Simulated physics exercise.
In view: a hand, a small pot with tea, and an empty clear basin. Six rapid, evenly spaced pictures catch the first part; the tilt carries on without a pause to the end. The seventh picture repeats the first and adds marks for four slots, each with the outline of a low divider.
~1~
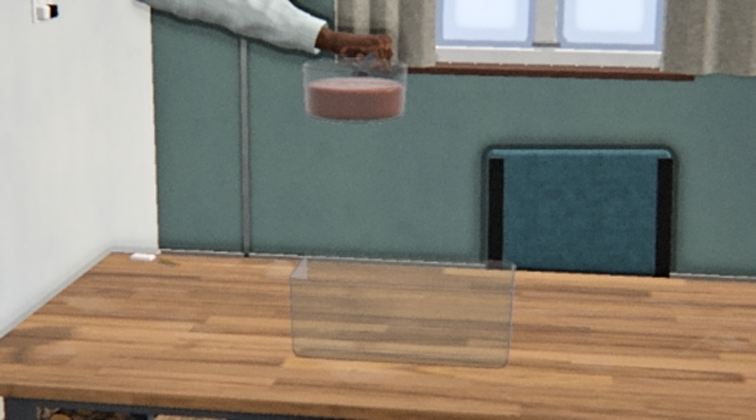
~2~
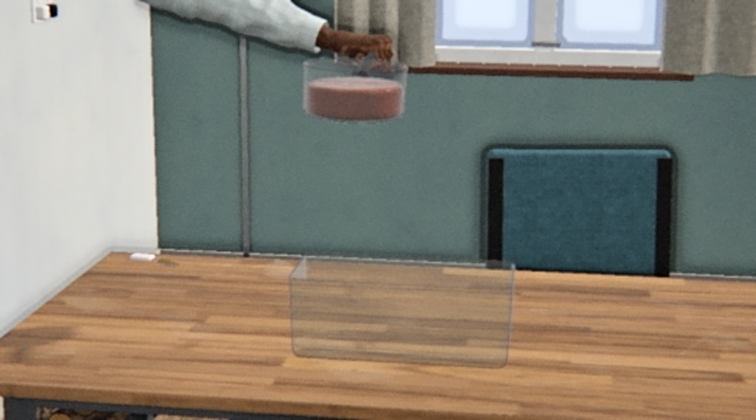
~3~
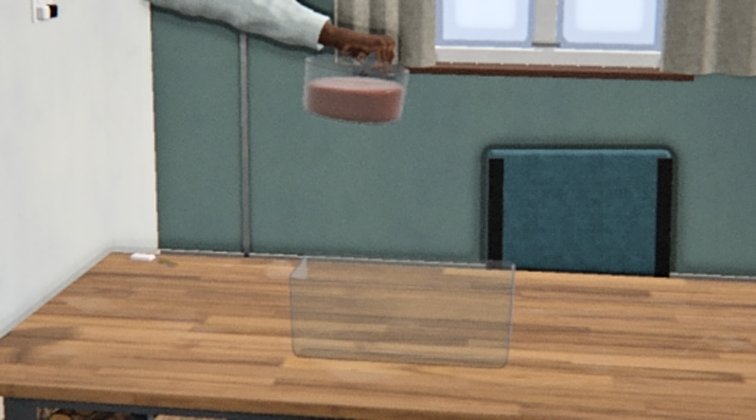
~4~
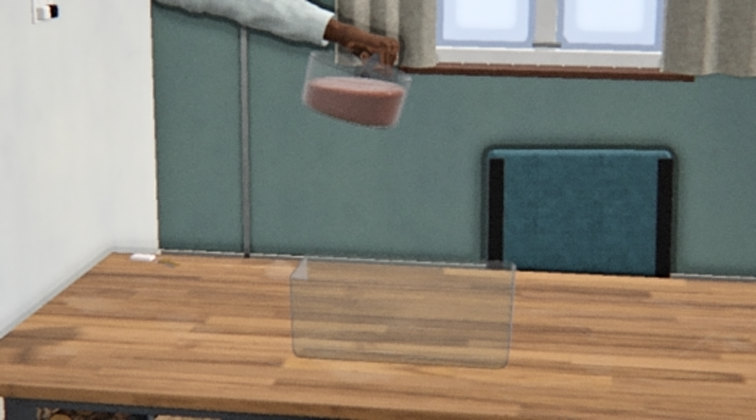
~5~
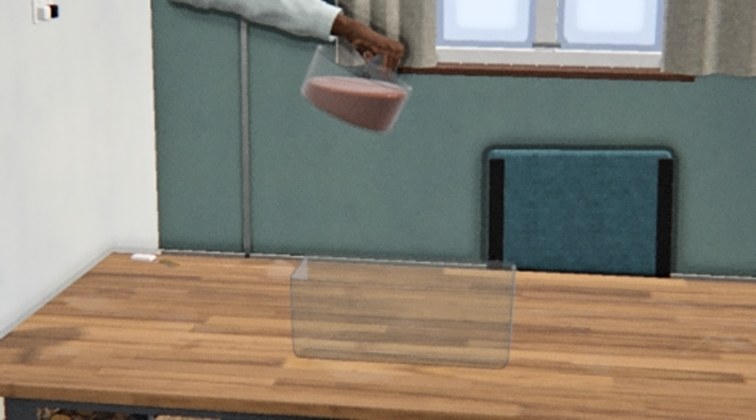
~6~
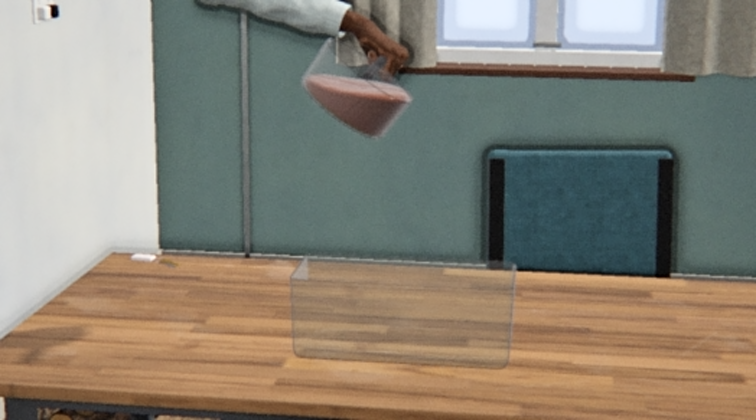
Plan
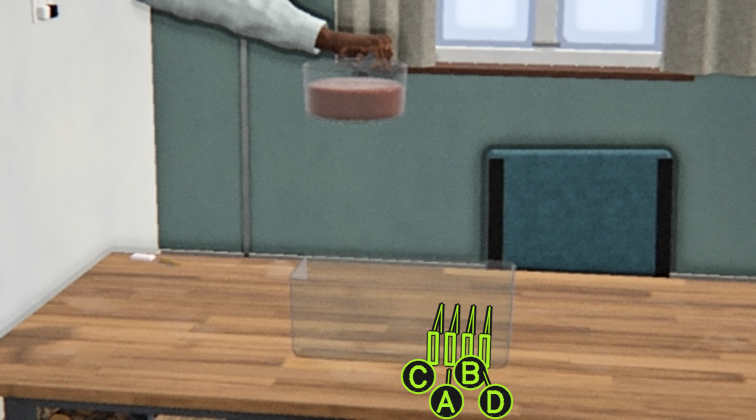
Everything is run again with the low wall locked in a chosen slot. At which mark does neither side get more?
I would pick place C.
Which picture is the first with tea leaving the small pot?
In picture 6.
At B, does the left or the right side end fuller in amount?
The left one.
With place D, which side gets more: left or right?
More ends on the left.
In lime, A at (449, 369); B at (466, 370); C at (432, 368); D at (483, 371).
Choosing A, about 65 % ends left of the wall and 27 % right of it; 8 % is lost outside.
Choosing B, about 81 % ends left of the wall and 9 % right of it; 10 % is lost outside.
Choosing C, about 38 % ends left of the wall and 56 % right of it; 6 % is lost outside.
Choosing D, about 85 % ends left of the wall and 6 % right of it; 9 % is lost outside.
